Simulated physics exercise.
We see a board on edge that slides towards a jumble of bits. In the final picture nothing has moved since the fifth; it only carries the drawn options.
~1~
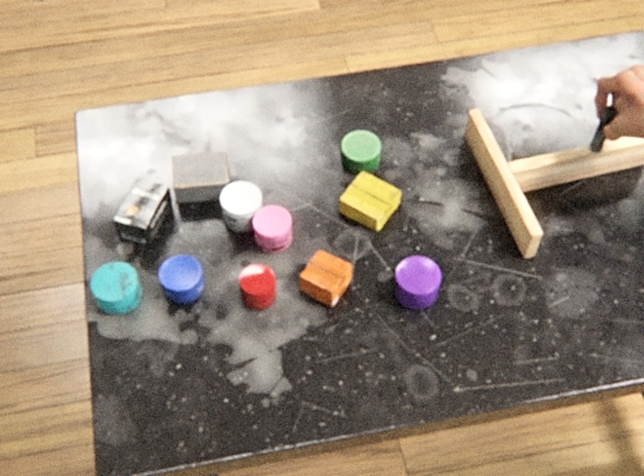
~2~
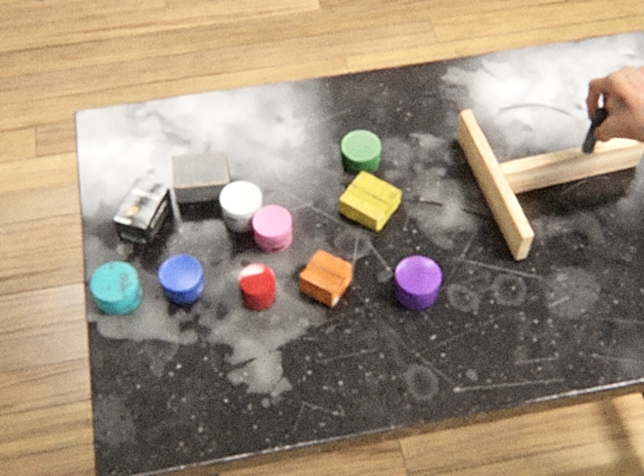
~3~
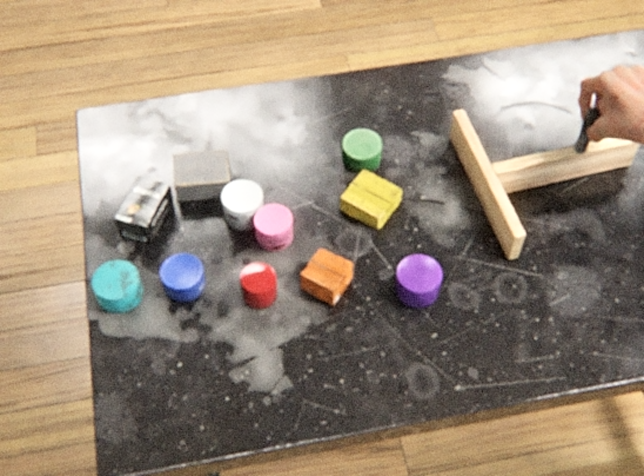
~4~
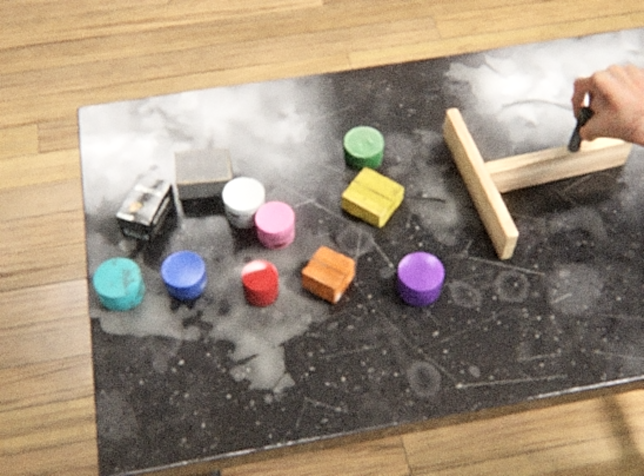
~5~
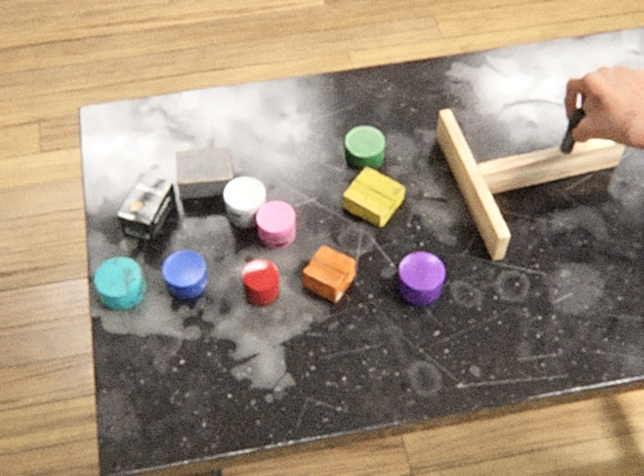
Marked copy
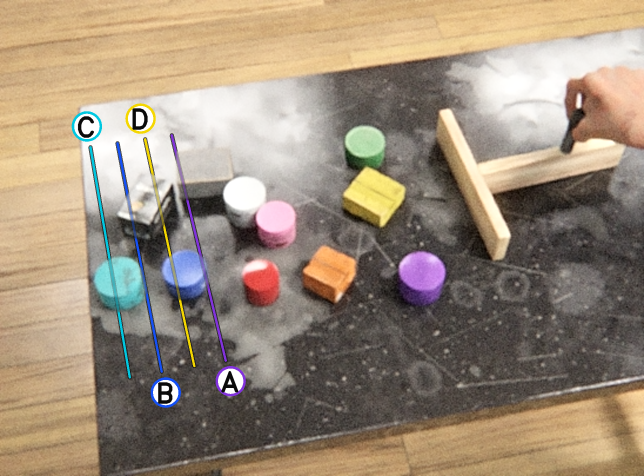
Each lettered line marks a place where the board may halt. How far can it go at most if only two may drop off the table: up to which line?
No third one falls up to D.
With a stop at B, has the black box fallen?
Yes.
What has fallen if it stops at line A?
The black box.
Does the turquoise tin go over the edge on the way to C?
Yes.
On the marked copy, A at (197, 239); B at (138, 248); C at (108, 253); D at (168, 243).
Following D. Soon after the start, board (366, 187); purple pot (409, 288); green jar (321, 157).
Later, board (257, 204); black box (128, 209); grey block (170, 177).
In the end, board (167, 218); black box over the edge; grey block (85, 187); one fallen.
As for the rest, A is within the limit but short; B drops four; C drops six.
